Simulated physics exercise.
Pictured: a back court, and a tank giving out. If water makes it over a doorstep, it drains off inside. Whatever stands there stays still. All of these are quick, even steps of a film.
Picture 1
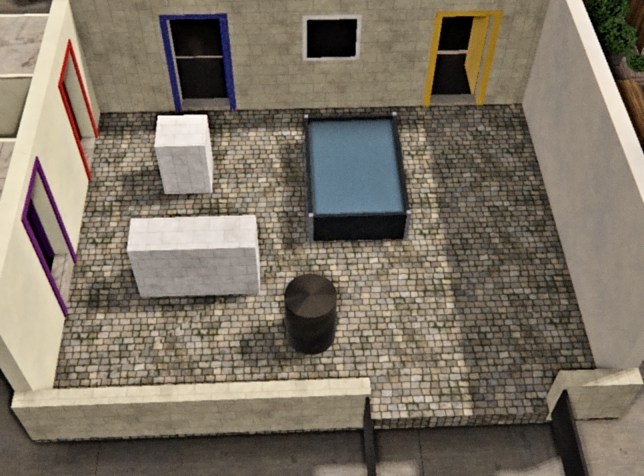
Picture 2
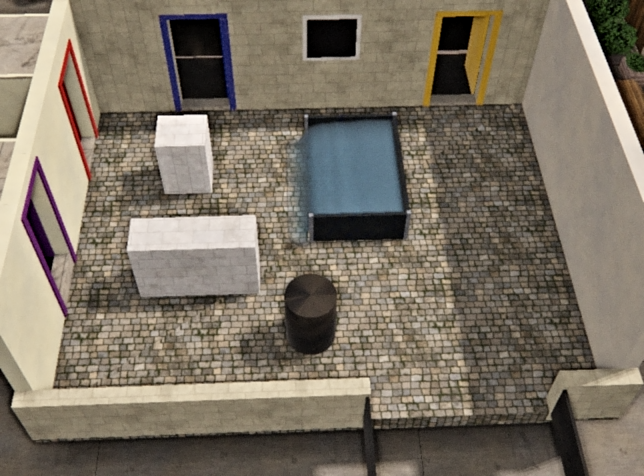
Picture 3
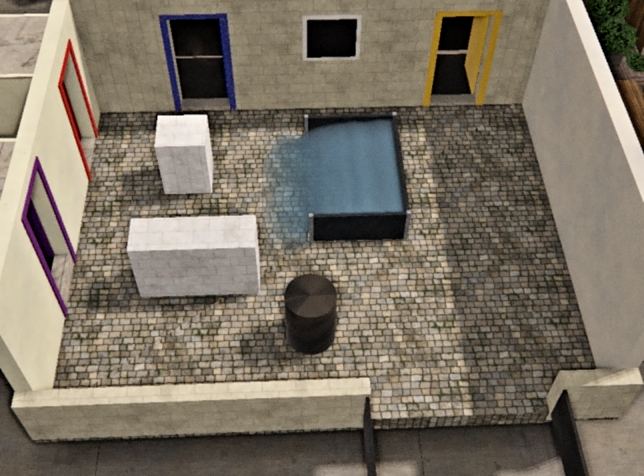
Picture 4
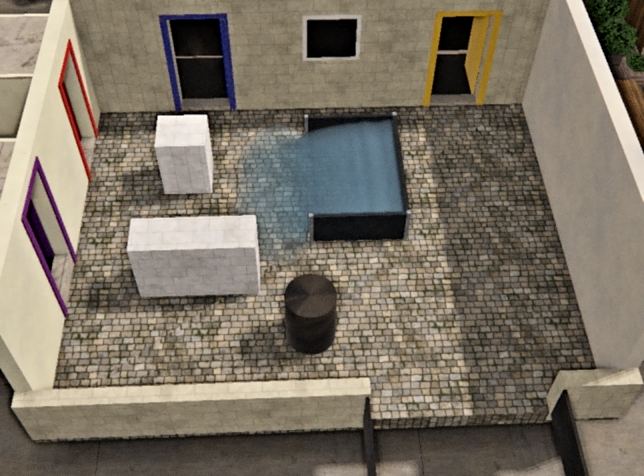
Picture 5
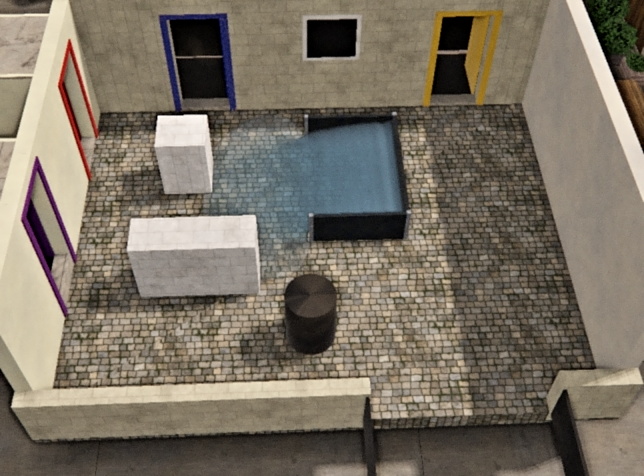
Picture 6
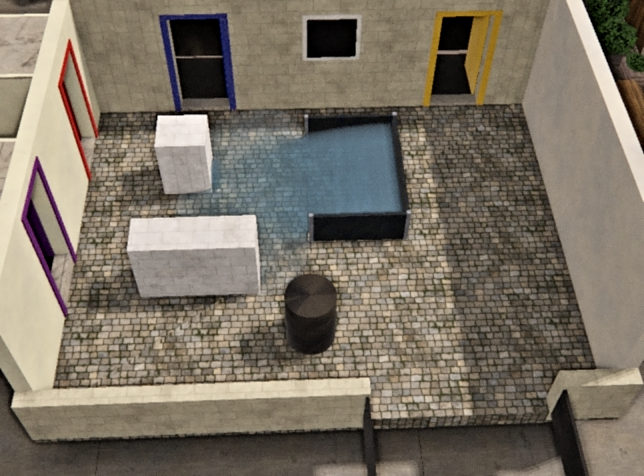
In a walled back court paved with small stones, a dark-sided tank of still blue water stands near two pale blocks and a dark round drum. Its left side gives out, and water pours through the gap, spreading leftward over the paving in a thinning sheet that reaches between the blocks.
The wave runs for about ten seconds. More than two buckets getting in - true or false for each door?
Blue door: True; purple door: False; yellow door: False; red door: True.
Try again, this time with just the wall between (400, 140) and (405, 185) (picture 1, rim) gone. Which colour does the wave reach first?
It would be the yellow-painted one.
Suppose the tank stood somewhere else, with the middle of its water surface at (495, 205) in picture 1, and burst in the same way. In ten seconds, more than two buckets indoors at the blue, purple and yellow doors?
Log: Blue door misses the mark; purple door misses the mark; yellow door misses the mark.
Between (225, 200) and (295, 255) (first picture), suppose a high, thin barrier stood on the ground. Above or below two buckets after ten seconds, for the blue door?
Note - blue door crosses the line.
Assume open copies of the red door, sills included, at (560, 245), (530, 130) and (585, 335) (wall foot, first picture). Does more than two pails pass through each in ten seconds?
Log: Door one is below the limit; door two is below the limit; door three is below the limit.
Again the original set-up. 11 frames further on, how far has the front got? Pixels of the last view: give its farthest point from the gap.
Close to (61, 347).
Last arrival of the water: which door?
That is the one in yellow.
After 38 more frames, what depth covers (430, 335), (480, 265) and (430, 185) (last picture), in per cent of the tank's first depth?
Taking the places in turn, I get roughly 0, 0 and 0 percent.
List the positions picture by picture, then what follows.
Still water in the tank at (355, 166), in the first frame.
The front is at (306, 244), out from the gap at (310, 181), in the second frame.
The front is at (281, 248), out from the gap at (310, 182), in the third frame.
The front is at (277, 260), out from the gap at (310, 183), in the fourth frame.
The front is at a hidden place, out from the gap at (310, 183), in the fifth frame.
The front is at a hidden place, out from the gap at (310, 183), in the sixth frame.
A moment on, water covers 25 % of the floor; the blue door wet at the sill, nothing in, the purple door not reached, the yellow door not reached, the red door wet at the sill, nothing in.
Next, water covers 30 % of the floor; the blue door under two buckets in, the purple door wet at the sill, nothing in, the yellow door not reached, the red door under two buckets in.
Then, water covers 40 % of the floor; the blue door over two buckets in, the purple door wet at the sill, nothing in, the yellow door not reached, the red door over two buckets in.
Later, water covers 55 % of the floor; the blue door over two buckets in, the purple door wet at the sill, nothing in, the yellow door not reached, the red door far over two buckets in.
In the end, water covers 80 % of the floor; the blue door over two buckets in, the purple door wet at the sill, nothing in, the yellow door wet at the sill, nothing in, the red door far over two buckets in.
